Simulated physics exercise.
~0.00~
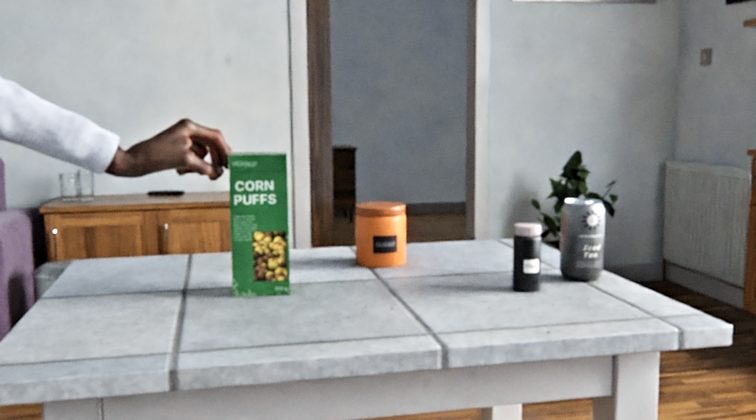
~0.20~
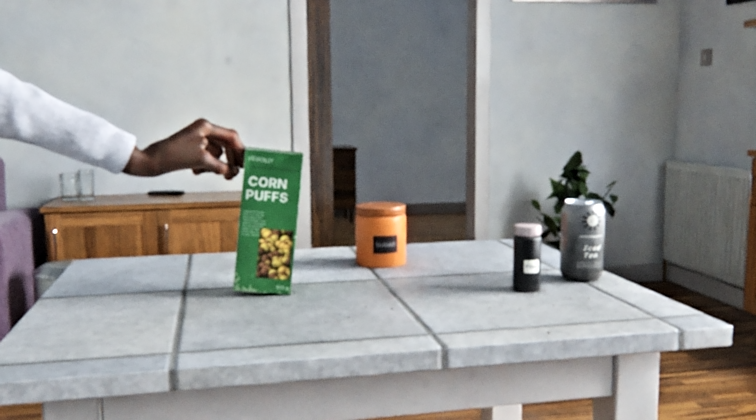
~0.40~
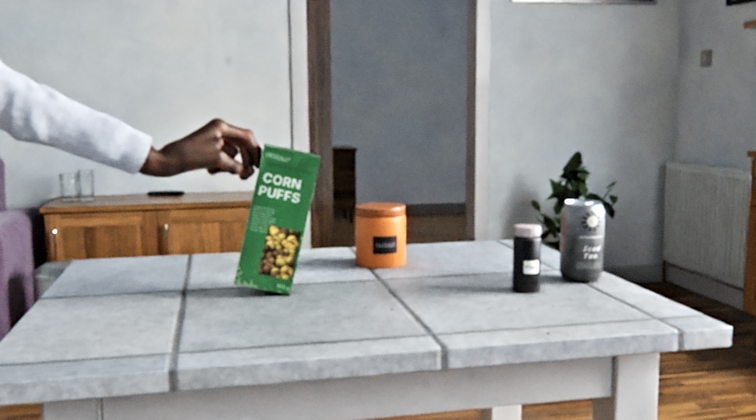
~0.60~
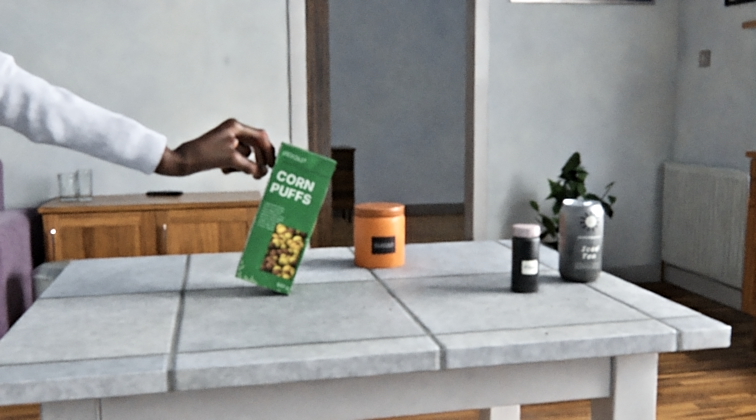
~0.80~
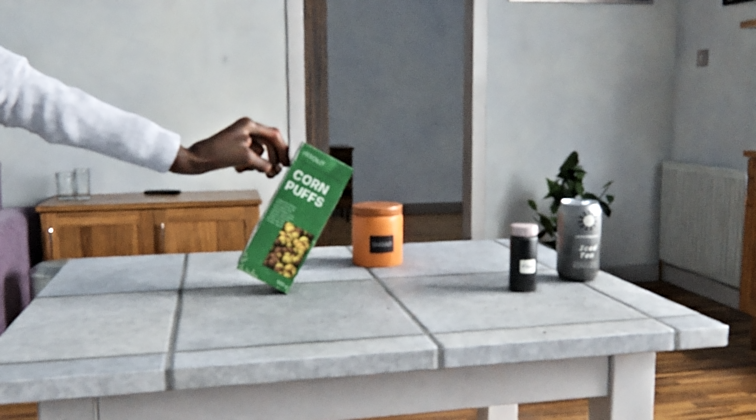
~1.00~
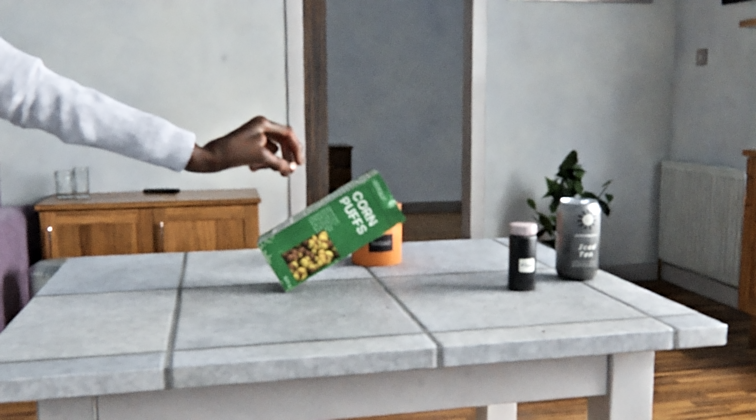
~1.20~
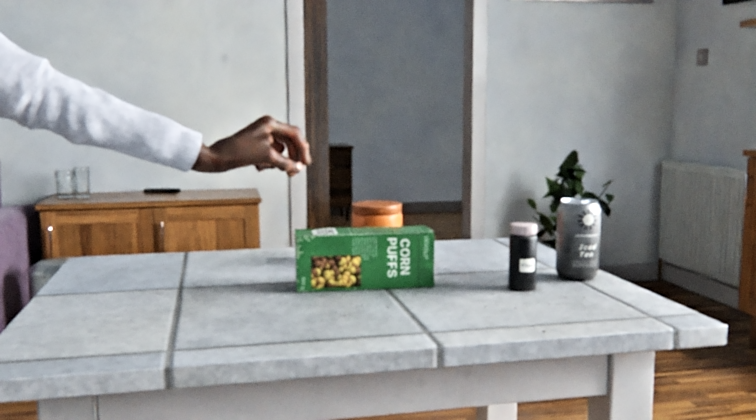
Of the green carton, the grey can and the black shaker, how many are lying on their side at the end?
One of them is lying on its side at the end, the green carton. The grey can and the black shaker are still upright.
